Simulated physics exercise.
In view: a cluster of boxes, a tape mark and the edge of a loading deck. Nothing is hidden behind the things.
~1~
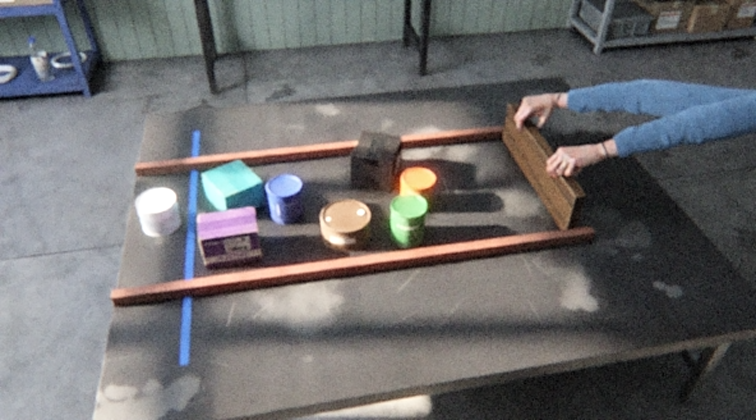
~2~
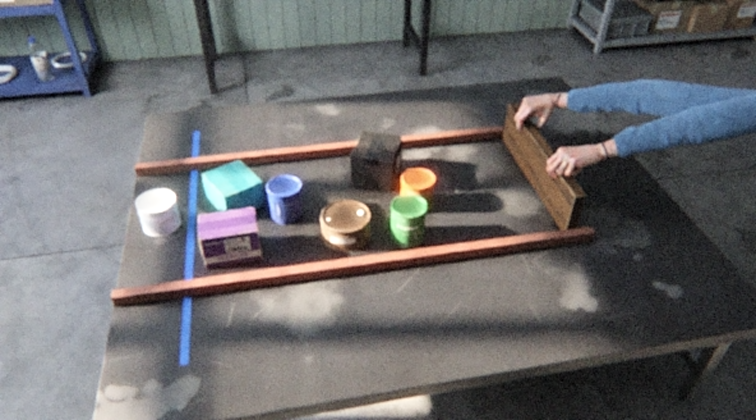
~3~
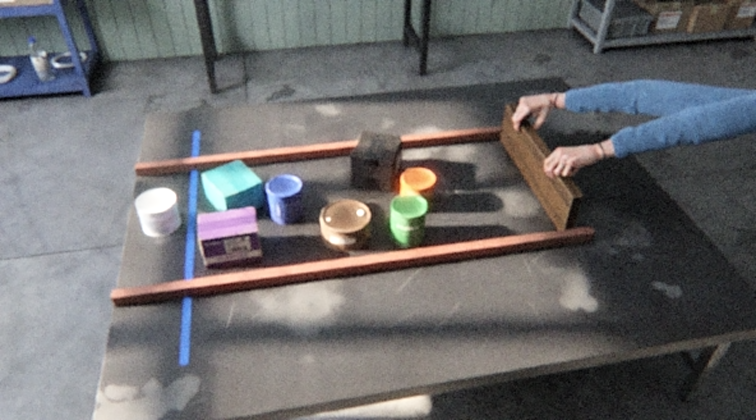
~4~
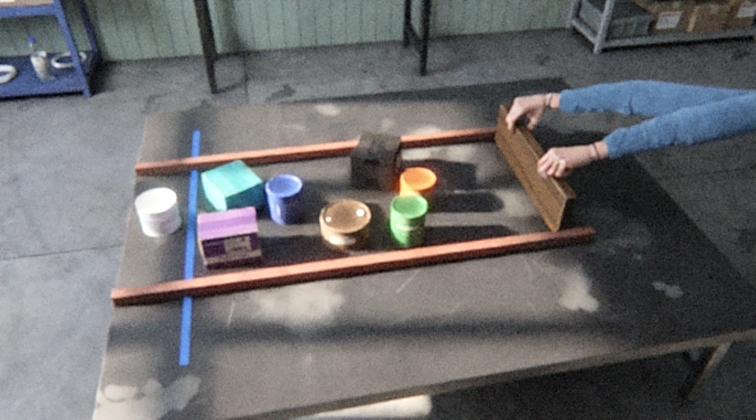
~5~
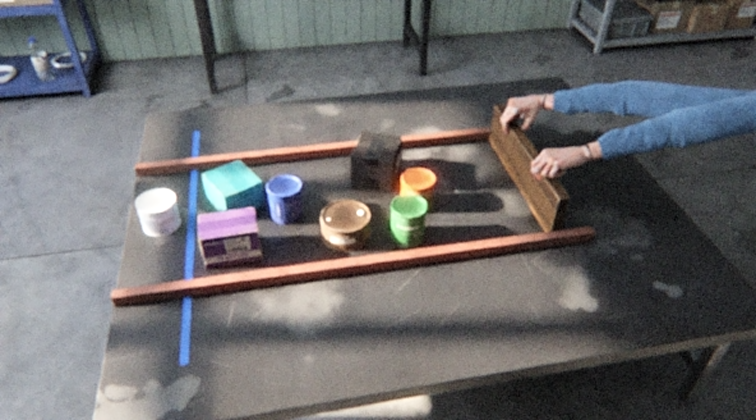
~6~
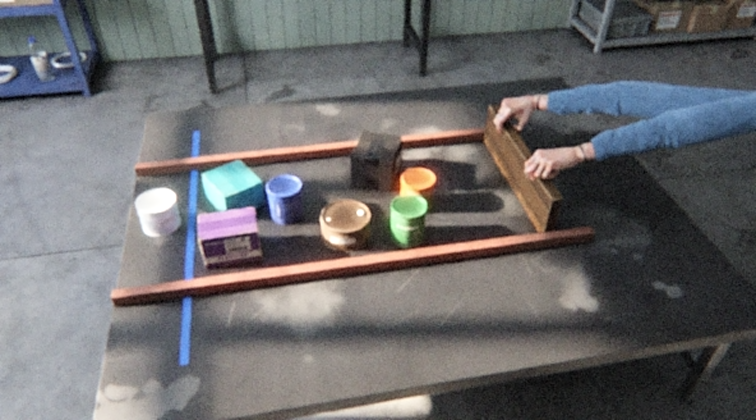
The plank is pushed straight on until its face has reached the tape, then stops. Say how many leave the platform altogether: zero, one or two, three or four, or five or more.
Here the number that fall off is three or four.
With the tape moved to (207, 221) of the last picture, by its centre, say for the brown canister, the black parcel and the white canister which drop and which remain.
The brown canister does not fall; the black parcel is kept; the white canister goes over.
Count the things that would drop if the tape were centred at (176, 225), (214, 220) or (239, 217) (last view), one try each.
In that order 4, 1 and 0.
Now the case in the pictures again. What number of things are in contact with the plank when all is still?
The number is 3.
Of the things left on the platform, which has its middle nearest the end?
Foremost is the blue pail.
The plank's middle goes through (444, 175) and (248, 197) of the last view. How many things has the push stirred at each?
At the one place 0, at the other 8.
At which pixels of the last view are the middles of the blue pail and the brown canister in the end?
The blue pail stops around (137, 216); the brown canister around (142, 247).
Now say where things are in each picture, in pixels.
In the first picture, white canister (159, 212); purple parcel (230, 238); turquoise parcel (234, 189); plank (539, 164); tape (192, 223).
In the second picture, purple parcel (230, 238); orange pail (418, 191).
In the third picture, turquoise parcel (234, 189); blue pail (286, 200).
In the fourth picture, white canister (159, 212); brown canister (346, 225).
In the fifth picture, purple parcel (230, 238); black parcel (377, 161).
In the sixth picture, white canister (159, 212); purple parcel (230, 238); turquoise parcel (234, 189); plank (518, 166); tape (192, 223).
Early on, none off yet; white canister at rest near (159, 212); purple parcel at rest near (230, 238); turquoise parcel at rest near (234, 189).
Finally, the number that fall off is three or four; lost, turquoise parcel, purple parcel and white canister.
